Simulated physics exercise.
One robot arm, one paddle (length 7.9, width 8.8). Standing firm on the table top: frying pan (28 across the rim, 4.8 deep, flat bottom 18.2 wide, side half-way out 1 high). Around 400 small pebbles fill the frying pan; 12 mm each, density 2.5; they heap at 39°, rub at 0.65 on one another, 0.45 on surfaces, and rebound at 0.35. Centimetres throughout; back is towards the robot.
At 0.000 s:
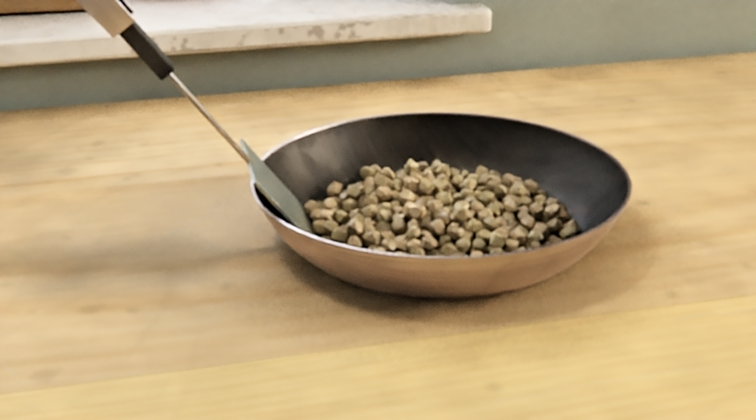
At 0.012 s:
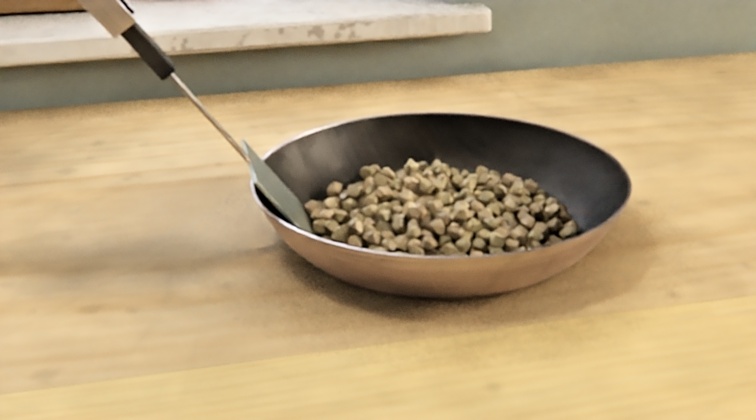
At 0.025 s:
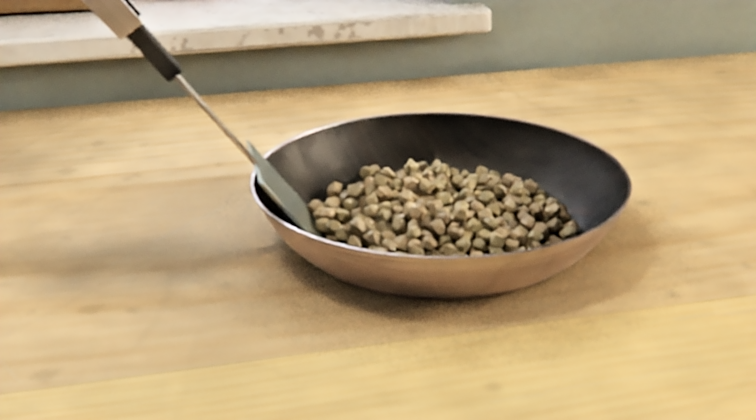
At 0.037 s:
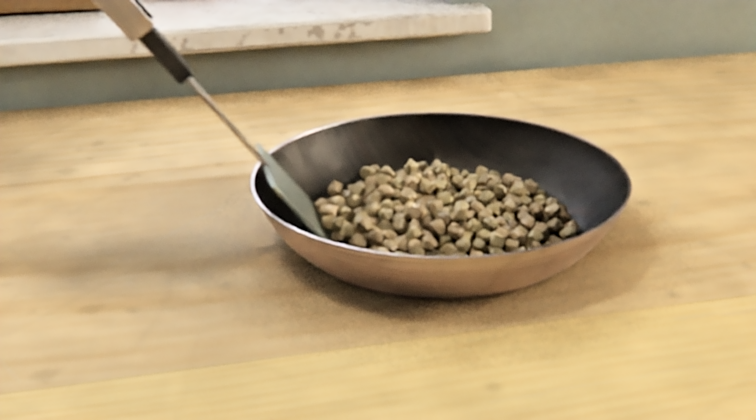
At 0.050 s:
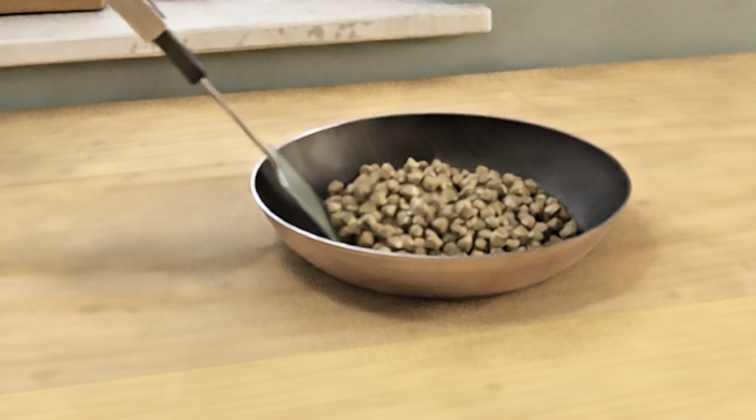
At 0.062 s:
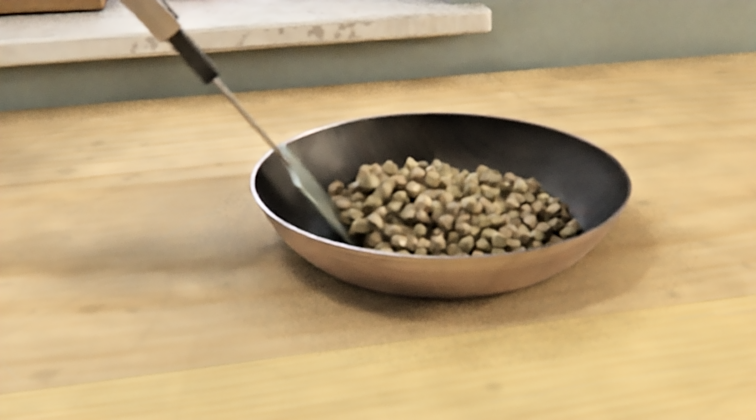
We see a frying pan of small brownish pebbles on a wooden table top, a paddle resting inside its left edge; the paddle barely moves at first, then slides right, pushing the nearest pebbles slightly into the heap.
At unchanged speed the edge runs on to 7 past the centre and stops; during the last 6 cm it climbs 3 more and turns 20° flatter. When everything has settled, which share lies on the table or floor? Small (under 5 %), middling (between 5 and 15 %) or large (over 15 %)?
On the table or floor the share is small, under 5 %.
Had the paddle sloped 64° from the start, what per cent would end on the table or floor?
It would be near 5 per cent.
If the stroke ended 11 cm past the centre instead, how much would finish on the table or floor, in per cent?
Then about 30 per cent.
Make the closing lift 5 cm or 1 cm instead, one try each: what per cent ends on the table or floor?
Some 5 and 5 per cent.
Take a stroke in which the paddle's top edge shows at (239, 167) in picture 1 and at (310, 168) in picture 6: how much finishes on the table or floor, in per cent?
Some 10 per cent.
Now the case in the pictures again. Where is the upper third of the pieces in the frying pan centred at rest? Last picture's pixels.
Around (564, 176).
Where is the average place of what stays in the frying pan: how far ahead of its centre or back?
Roughly 5.5 cm ahead.
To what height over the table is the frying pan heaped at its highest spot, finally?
Some 6.5 cm.
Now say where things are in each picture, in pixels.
In the first picture, paddle top edge at (247, 160), sloping 54°; upper third of the load around (428, 208), from x 310 to 570, top at y 170; 404 in the frying pan.
In the second picture, paddle top edge at (248, 160), sloping 54°; upper third of the load around (428, 208), from x 310 to 570, top at y 170.
In the third picture, paddle top edge at (254, 161), sloping 54°; upper third of the load around (427, 209), from x 315 to 570, top at y 170.
In the fourth picture, paddle top edge at (264, 163), sloping 54°; upper third of the load around (423, 208), from x 320 to 570, top at y 165.
In the fifth picture, paddle top edge at (277, 164), sloping 54°; upper third of the load around (420, 205), from x 325 to 575, top at y 165.
In the sixth picture, paddle top edge at (289, 163), sloping 54°; upper third of the load around (431, 202), from x 325 to 575, top at y 165; 404 in the frying pan.
After 0.13 s, sloping 54°, highest piece 6 above the table; 404 in the frying pan.
After 0.20 s, sloping 47°, highest piece 6 above the table; 404 in the frying pan.
After 0.44 s, sloping 34°, highest piece 6 above the table; 398 in the frying pan, 6 on the table or floor.
After 1.49 s, sloping 34°, highest piece 6 above the table; 397 in the frying pan, 7 on the table or floor.
At rest, 397 in the frying pan, 7 on the table or floor. That is 2 % on the table or floor.
